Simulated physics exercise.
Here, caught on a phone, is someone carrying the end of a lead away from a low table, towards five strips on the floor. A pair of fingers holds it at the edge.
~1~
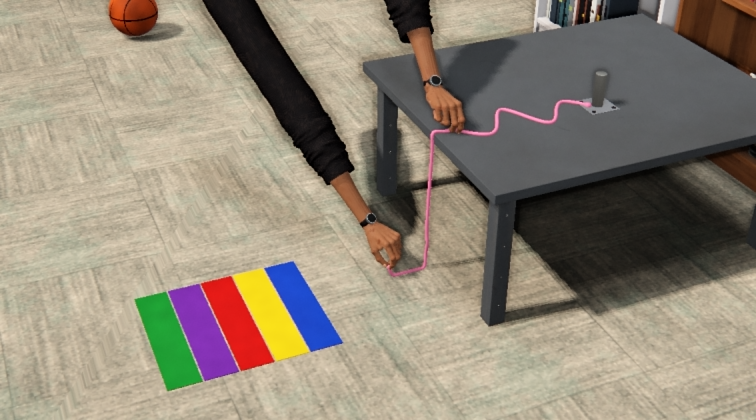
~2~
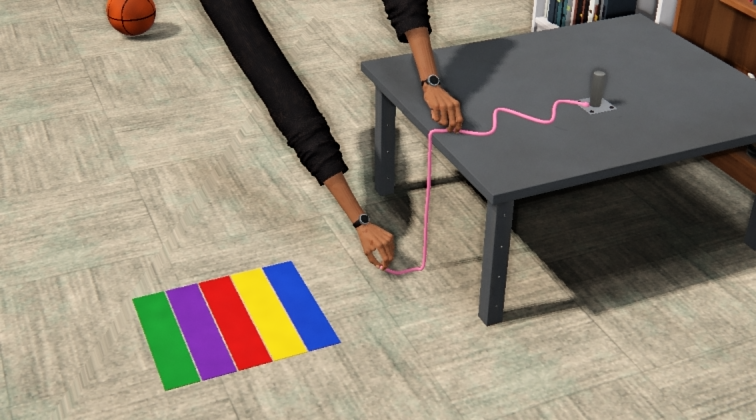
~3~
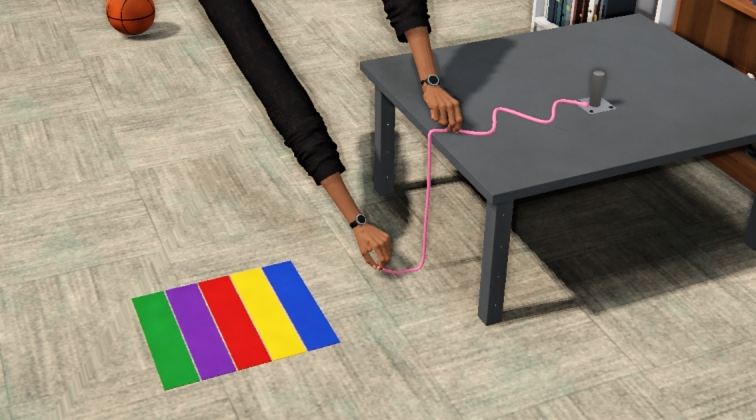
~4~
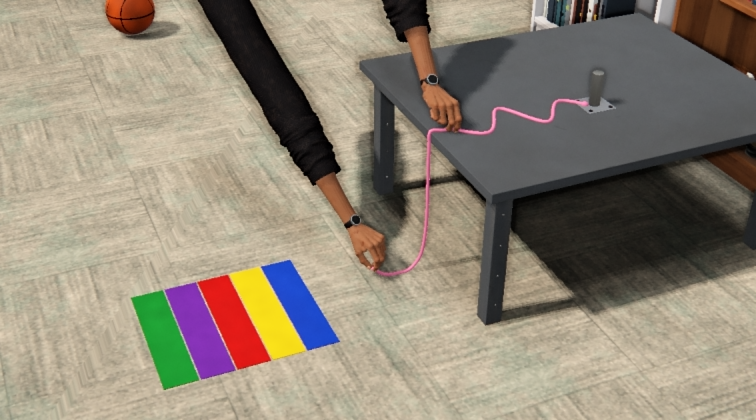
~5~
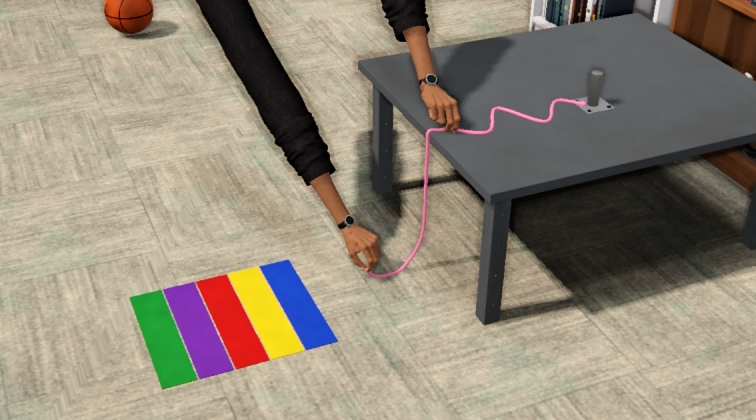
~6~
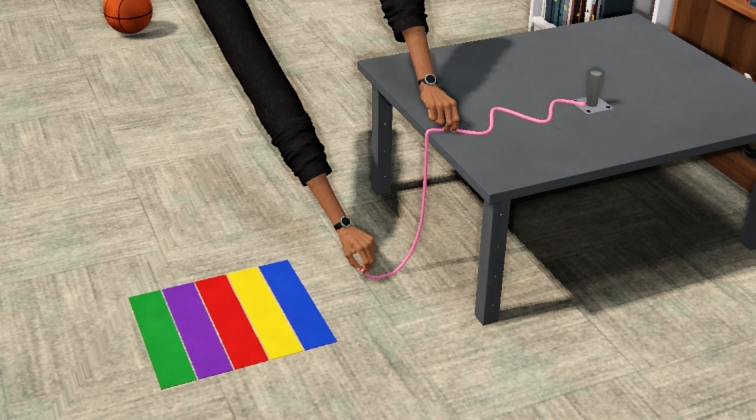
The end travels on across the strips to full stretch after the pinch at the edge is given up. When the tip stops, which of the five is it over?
The purple one.
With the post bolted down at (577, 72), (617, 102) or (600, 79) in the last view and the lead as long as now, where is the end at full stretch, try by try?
Pixels, try by try: About (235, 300), (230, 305), (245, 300).
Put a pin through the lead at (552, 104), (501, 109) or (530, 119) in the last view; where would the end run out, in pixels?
Per try (px, approx.): (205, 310), (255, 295), (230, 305).
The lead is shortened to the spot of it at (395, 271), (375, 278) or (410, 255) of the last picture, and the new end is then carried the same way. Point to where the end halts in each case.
The places are (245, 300), (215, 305) and (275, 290).
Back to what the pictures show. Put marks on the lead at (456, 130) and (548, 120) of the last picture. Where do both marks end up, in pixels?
They finish at (390, 163) and (519, 117) respectively.
A little later, end near (246, 299); over yellow.
Next, end near (214, 307); over red.
When it is tight, end near (194, 312); over purple. Over purple.
